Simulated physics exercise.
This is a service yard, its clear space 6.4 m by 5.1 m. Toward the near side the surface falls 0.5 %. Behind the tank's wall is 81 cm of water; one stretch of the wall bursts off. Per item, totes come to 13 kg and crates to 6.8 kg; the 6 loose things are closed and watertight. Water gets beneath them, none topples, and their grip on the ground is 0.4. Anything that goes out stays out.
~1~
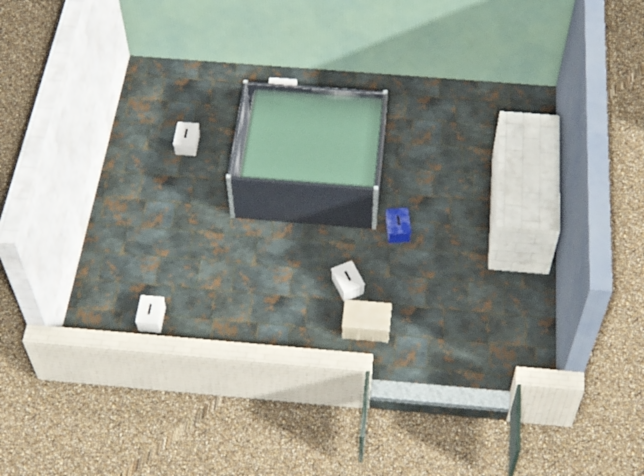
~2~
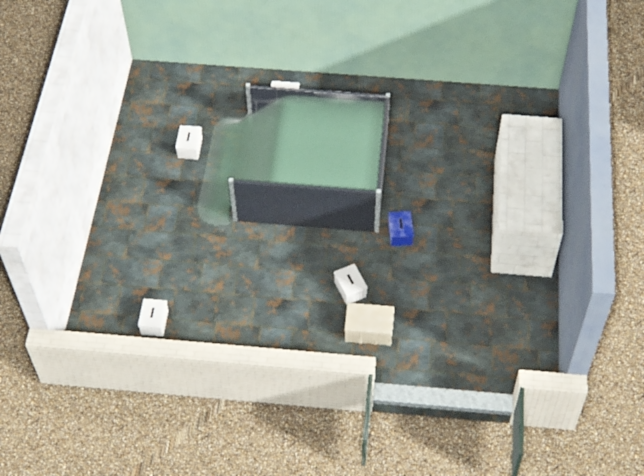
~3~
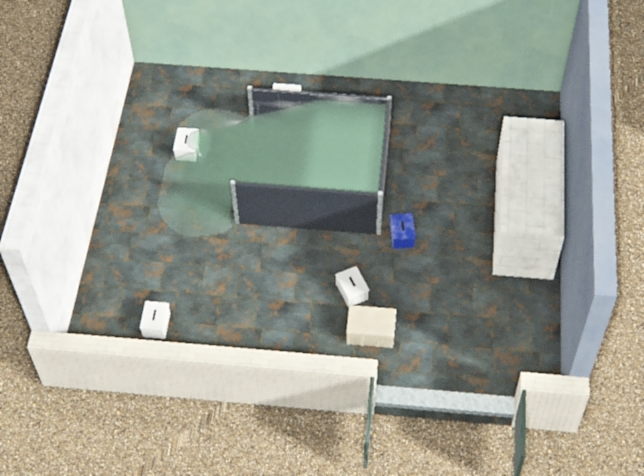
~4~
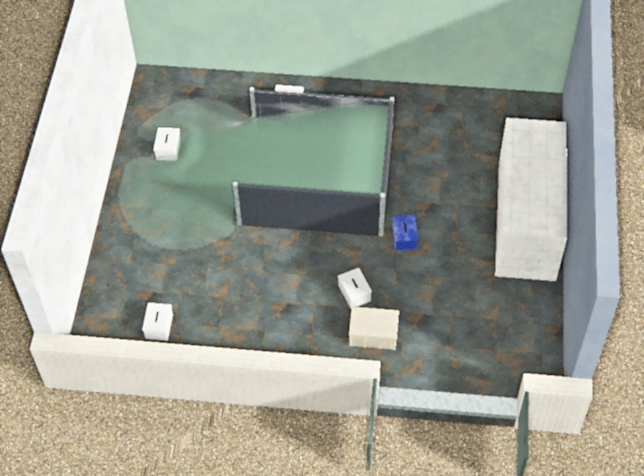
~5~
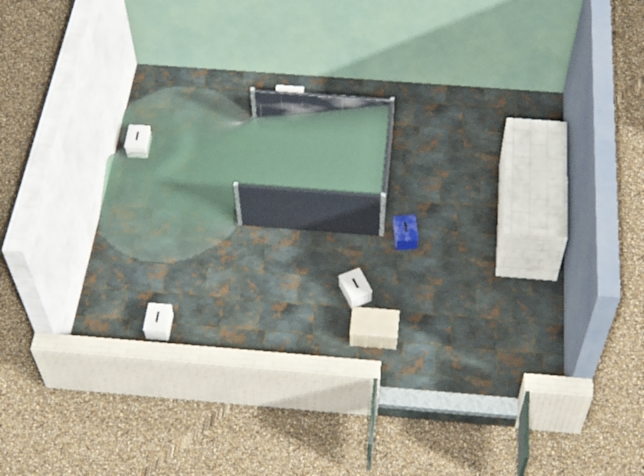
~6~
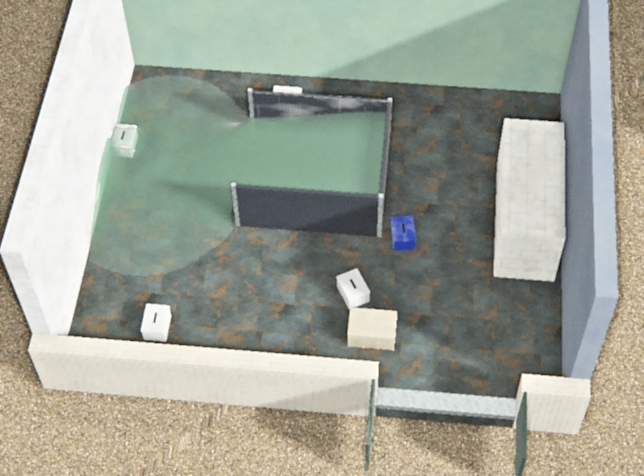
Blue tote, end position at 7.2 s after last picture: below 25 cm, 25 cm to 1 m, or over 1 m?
Expect a moderate change in position.
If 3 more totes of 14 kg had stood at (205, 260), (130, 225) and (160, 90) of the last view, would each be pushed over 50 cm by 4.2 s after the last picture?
Within it, beyond it, beyond it.
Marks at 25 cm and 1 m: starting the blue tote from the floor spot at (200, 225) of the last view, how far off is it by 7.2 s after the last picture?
Short answer: It drifts a great distance.
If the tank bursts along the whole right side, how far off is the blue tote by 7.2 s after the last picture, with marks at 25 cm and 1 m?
I'd expect the blue tote to have ended up far off.
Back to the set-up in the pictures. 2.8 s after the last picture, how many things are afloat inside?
At that instant the tally stands at 0.
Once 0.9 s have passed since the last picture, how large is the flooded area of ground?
Somewhere about 11.0 m2, give or take.
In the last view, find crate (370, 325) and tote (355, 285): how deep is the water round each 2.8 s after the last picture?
About 5 and 4 cm.
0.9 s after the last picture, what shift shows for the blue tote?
Around 0 cm from the start by that time.
Then, 0.9 s after the last picture the blue tote is near (404, 228), 0.0 m from its start, aground; 0 of 6 are out; 1 afloat.
Then, 2.8 s after the last picture the blue tote is near (404, 228), 0.0 m from its start, aground; 0 of 6 are out; 0 afloat.
Then, 4.8 s after the last picture the blue tote is near (404, 228), 0.0 m from its start, aground; 0 of 6 are out; 3 afloat.
Then, 7.2 s after the last picture the blue tote is near (384, 271), 0.7 m from its start, afloat; 0 of 6 are out; 3 afloat.
